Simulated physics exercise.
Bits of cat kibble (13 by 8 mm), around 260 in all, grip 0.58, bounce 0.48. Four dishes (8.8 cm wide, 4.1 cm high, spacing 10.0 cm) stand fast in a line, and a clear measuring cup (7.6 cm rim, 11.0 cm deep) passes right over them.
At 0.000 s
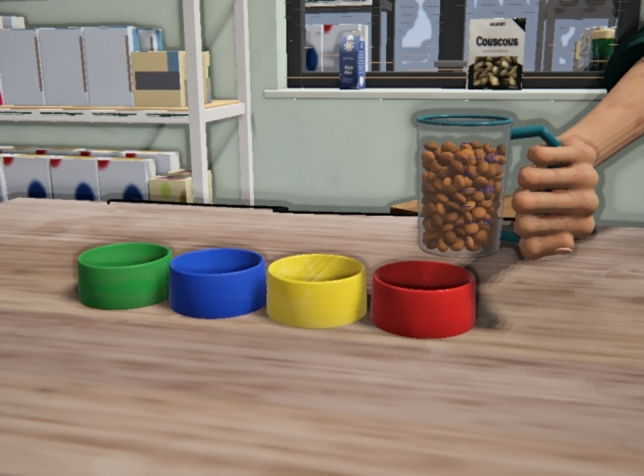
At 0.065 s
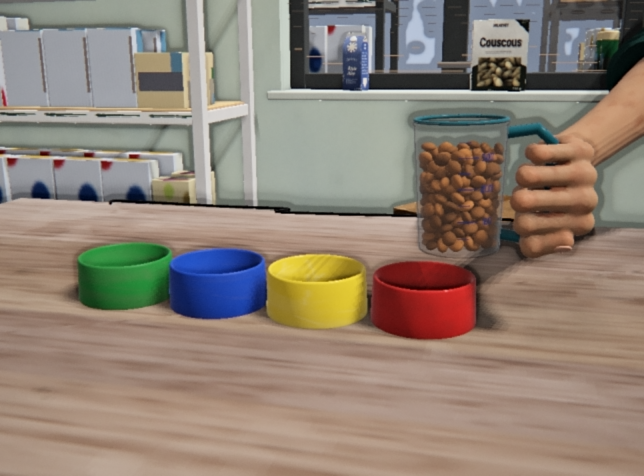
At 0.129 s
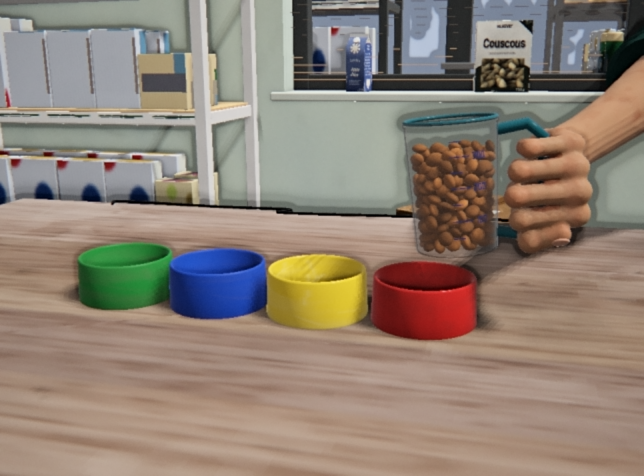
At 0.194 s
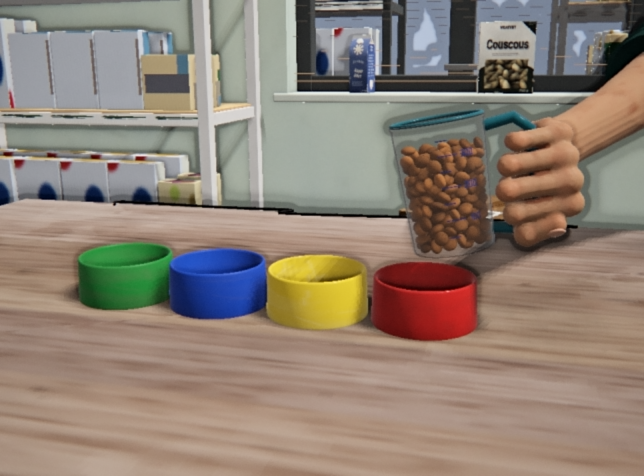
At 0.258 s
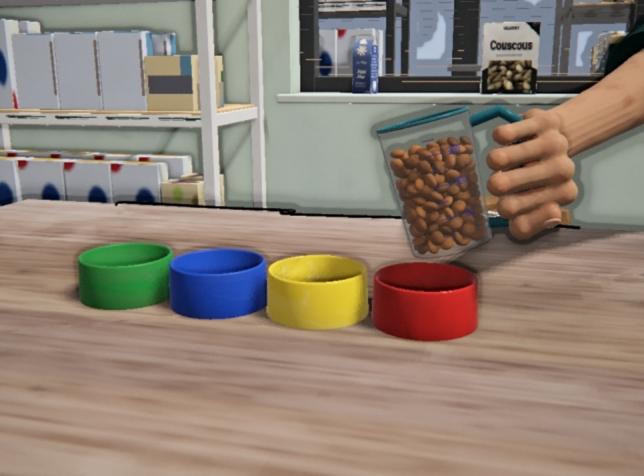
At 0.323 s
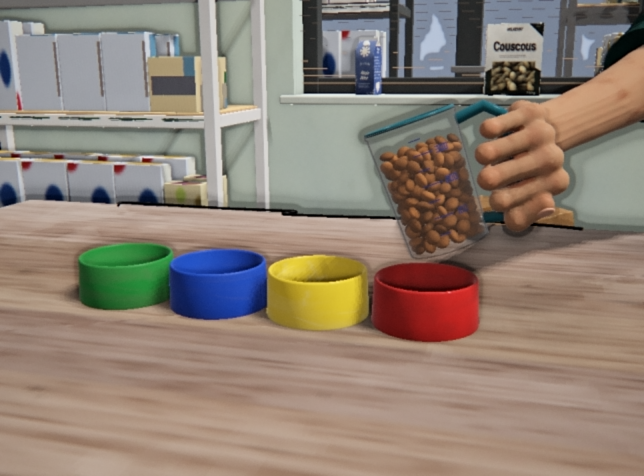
A hand tilts a clear cup of brown kibble leftward above four colored dishes.
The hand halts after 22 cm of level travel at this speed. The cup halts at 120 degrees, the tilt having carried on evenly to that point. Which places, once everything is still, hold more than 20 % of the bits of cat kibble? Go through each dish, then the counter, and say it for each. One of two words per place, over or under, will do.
Red - under, blue - over, green - under, yellow - under, counter - over.
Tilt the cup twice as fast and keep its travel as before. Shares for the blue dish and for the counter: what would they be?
I'd expect blue to end at 40 and the counter at 30.
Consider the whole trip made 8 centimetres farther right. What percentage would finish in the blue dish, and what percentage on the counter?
Result - blue 40 / counter 30.
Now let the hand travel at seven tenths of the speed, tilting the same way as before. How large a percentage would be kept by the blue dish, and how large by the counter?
The shares would then be blue 70 and counter 20.
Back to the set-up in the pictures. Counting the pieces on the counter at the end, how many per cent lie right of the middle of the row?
About 0 percent.
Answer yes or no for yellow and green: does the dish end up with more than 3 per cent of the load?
For yellow, it does not, for green, it does.
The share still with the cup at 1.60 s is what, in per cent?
Somewhere near 80 per cent of the load.
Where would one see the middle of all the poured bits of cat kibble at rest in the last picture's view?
Somewhere near (196, 285) in the last picture.
After 1.09 s, tilt 78 degrees; cup holds 100 %.
After 1.60 s, tilt 116 degrees; cup holds 80 %, blue 20 %.
After 2.17 s, tilt 120 degrees; cup holds 5 %, blue 60 %, green 10 %.
By 2.9 s all is still; red 0 %, blue 60 %, green 10 %, yellow 0 %, counter 30 %.
